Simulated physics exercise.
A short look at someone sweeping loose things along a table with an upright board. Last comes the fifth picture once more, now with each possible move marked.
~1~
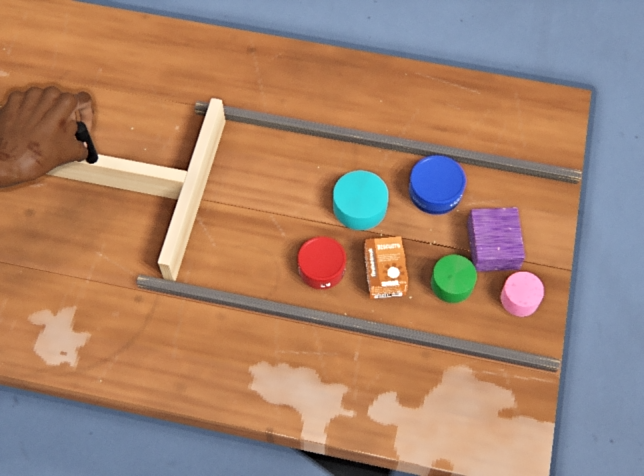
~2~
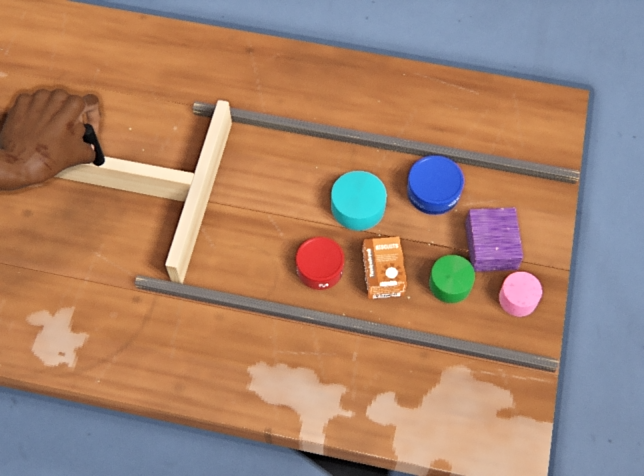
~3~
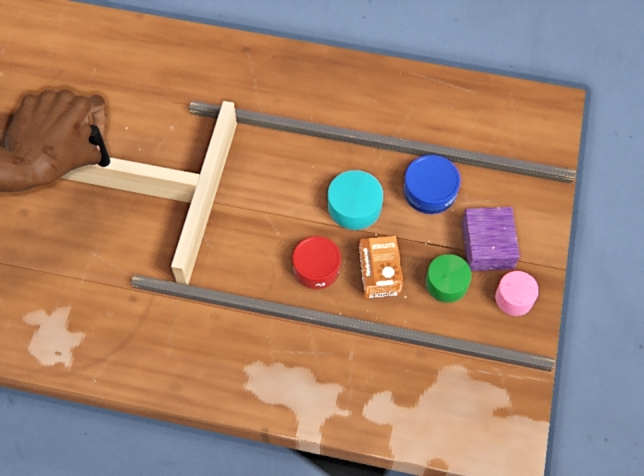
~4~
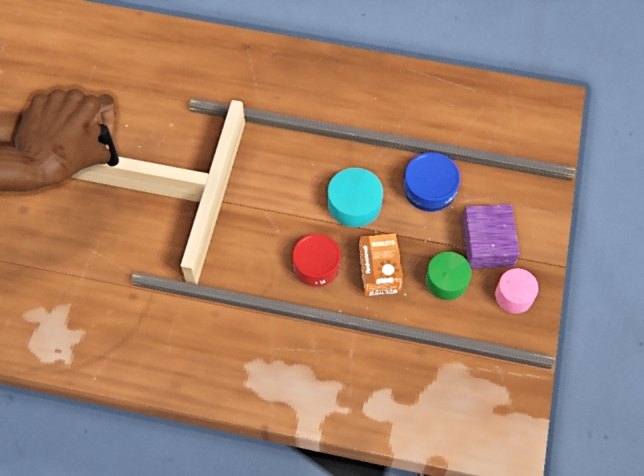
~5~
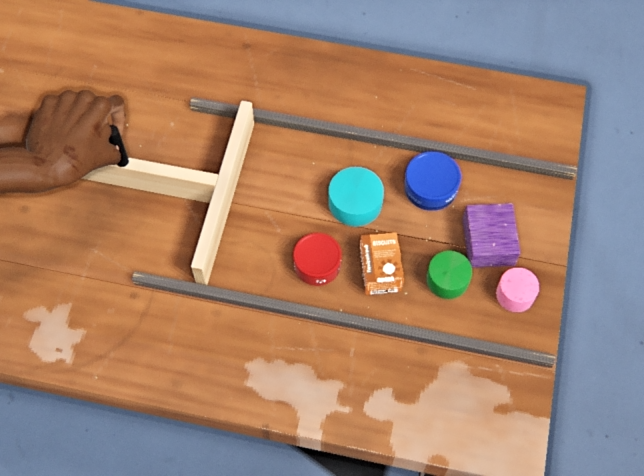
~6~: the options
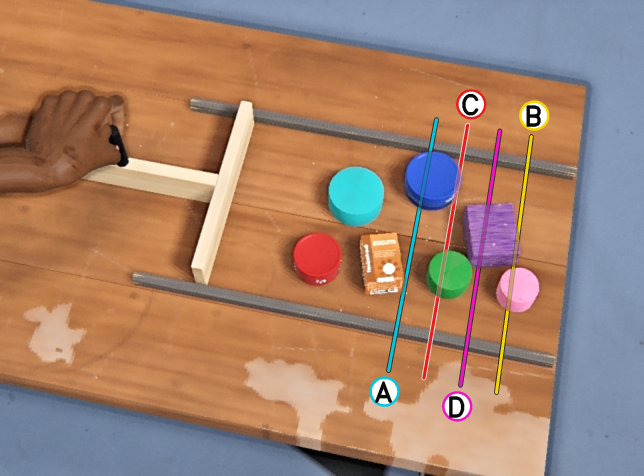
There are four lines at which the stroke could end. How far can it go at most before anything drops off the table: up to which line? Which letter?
Nothing falls up to A.
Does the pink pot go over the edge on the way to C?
By then, yes.
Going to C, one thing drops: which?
The pink pot goes over.
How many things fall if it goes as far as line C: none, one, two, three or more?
By then, one.
On the copy, A at (414, 237); B at (515, 256); C at (447, 243); D at (481, 250).
On A. First, board (292, 194); pink pot (517, 290); purple block (491, 235).
Then, board (362, 207); green tin (464, 282); blue jar (442, 180).
Finally, board (412, 217); pink pot (556, 294); green tin (515, 285); nothing has fallen.
By contrast, B drops the pink pot, green tin, orange packet and purple block; C drops the pink pot; D drops the pink pot and green tin.
